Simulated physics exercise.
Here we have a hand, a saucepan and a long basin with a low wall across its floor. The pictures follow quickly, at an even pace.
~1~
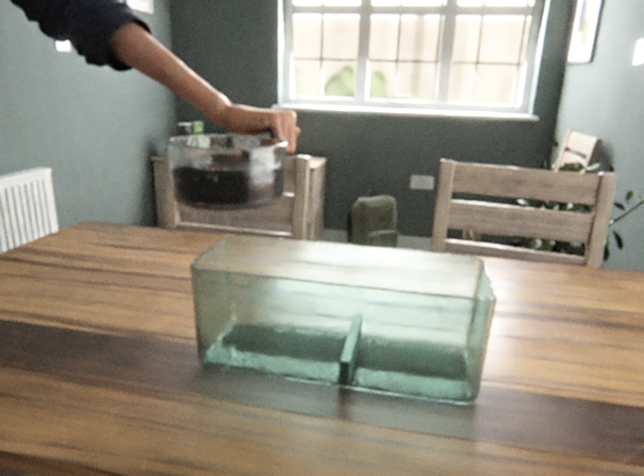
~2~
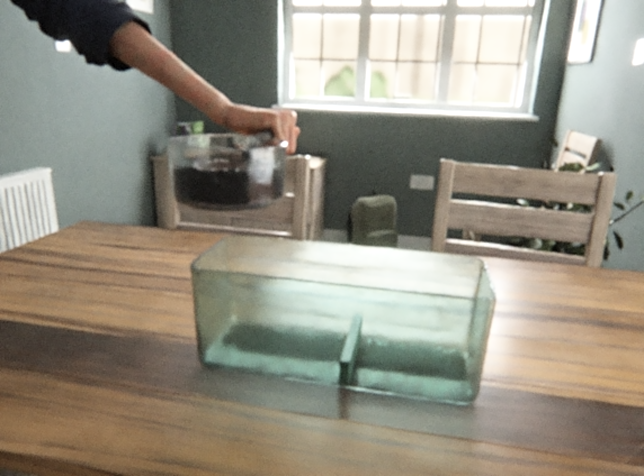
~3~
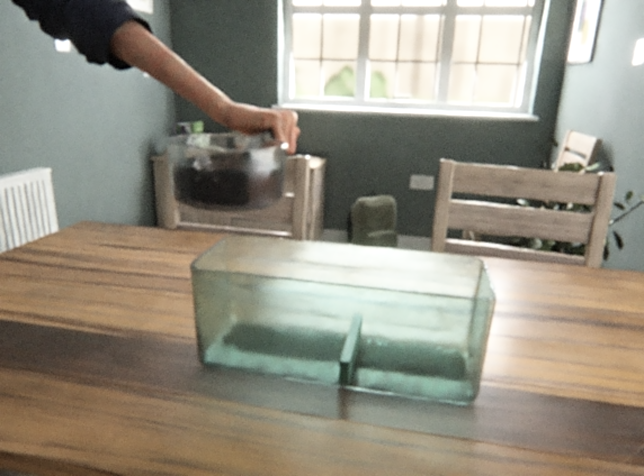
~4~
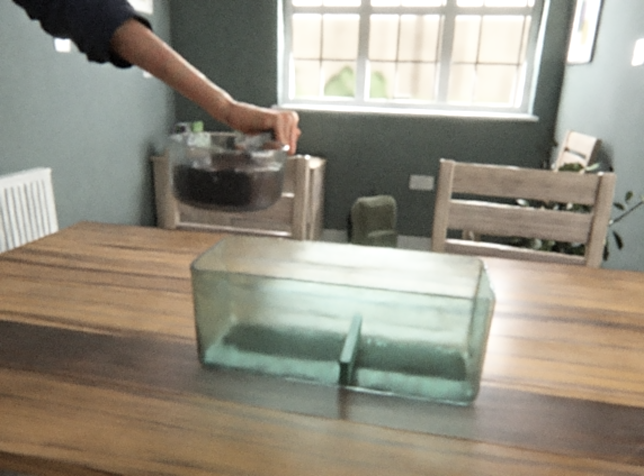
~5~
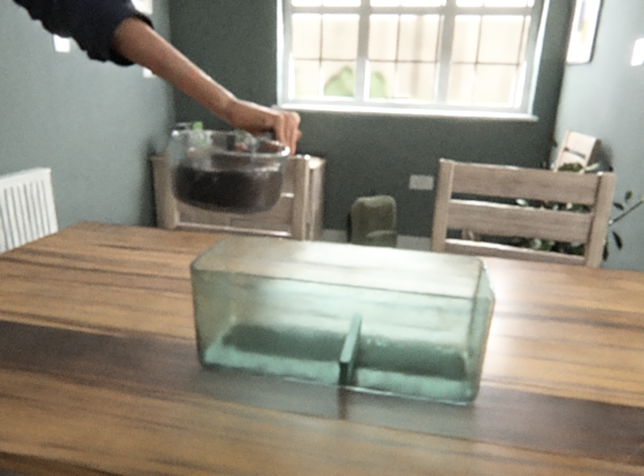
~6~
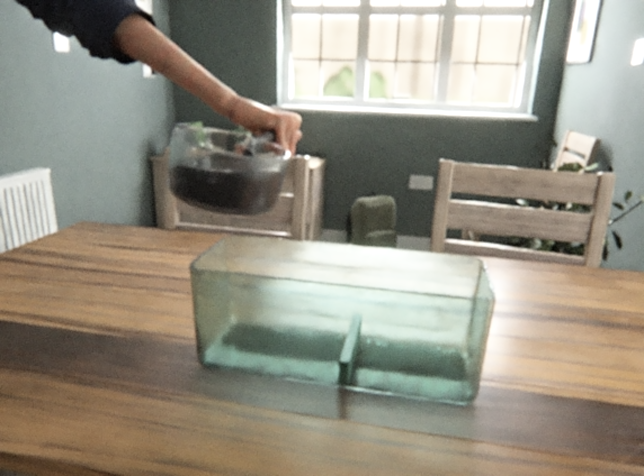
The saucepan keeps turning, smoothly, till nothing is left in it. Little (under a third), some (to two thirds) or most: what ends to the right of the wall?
It comes to less than a third.
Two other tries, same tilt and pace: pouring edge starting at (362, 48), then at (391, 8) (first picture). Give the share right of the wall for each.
The first gives 90 %, the second 80 %.
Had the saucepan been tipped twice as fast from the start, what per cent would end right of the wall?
Close to 15 per cent.
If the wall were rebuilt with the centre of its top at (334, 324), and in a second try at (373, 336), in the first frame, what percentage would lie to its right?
First some 25, then 10 per cent.
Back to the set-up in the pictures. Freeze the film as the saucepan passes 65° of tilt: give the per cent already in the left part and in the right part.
The left part 10 per cent, the right part 0.
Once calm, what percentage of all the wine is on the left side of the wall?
It comes to 95 per cent or so.
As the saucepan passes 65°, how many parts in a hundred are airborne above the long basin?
About 25 per cent.
A moment on, the tilt is 65° and 64 per cent is still to pour, 11 is left of the wall and 0 right of it.
Next, the tilt is 99° and 12 per cent is still to pour, 78 is left of the wall and 3 right of it.
Then the tilt is 105° and 0 per cent is still to pour, 93 is left of the wall and 6 right of it.
Later the tilt is 105° and 0 per cent is still to pour, 94 is left of the wall and 6 right of it.
At rest 94 per cent lies left of the wall, 6 right of it and 0 outside.
